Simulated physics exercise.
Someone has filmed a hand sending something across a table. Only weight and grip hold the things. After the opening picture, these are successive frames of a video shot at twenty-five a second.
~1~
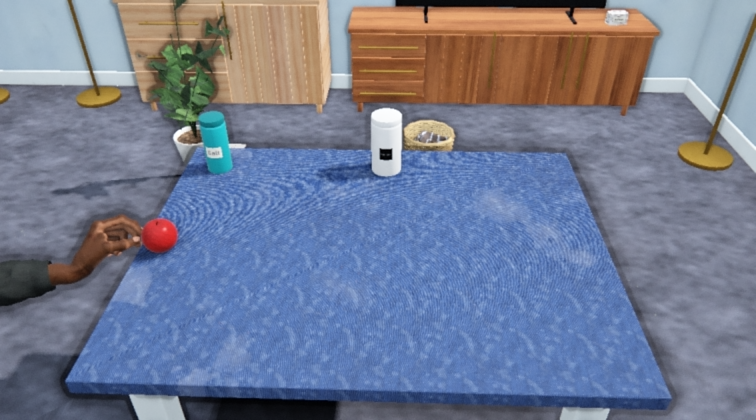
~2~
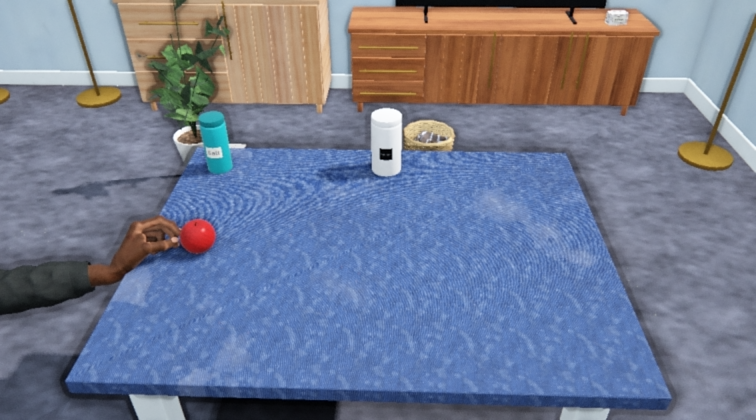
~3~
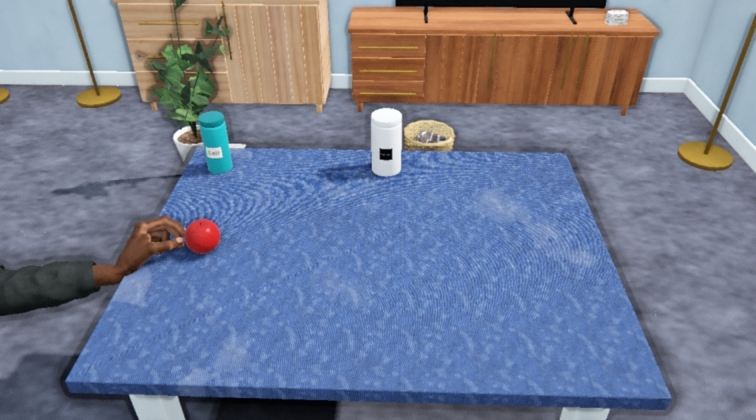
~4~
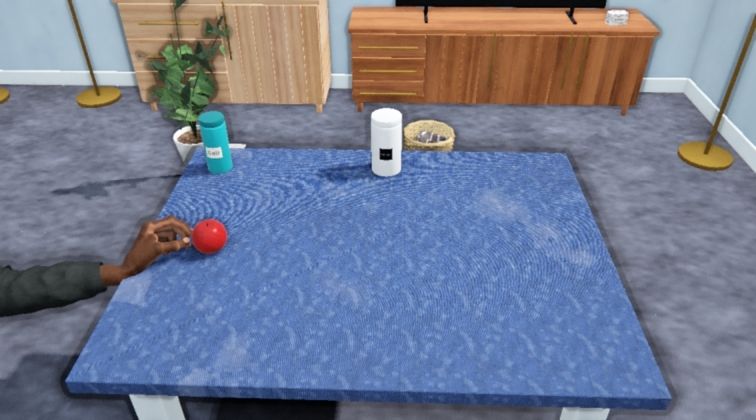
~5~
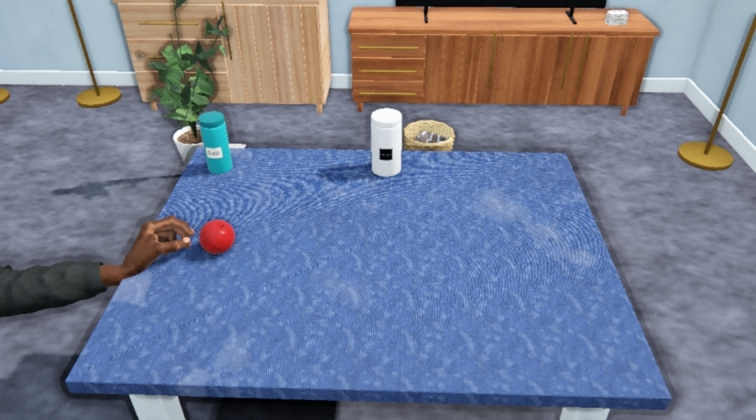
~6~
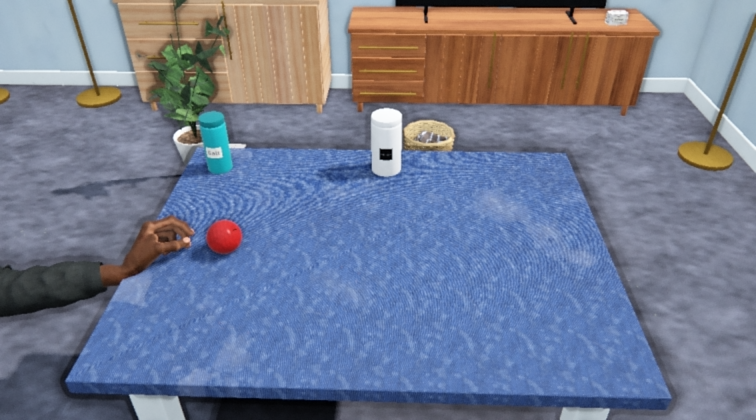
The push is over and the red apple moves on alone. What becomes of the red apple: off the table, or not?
The red apple is still on the table.
Then, 0.10 s past the last view, red apple displaced about its own width near (240, 237).
Then, 0.30 s past the last view, red apple displaced well along near (264, 238).
Then, 0.60 s past the last view, red apple displaced well along near (279, 238).
Finally, moved from the start, red apple. Final places as the last picture's camera would see them, red apple near (279, 238).
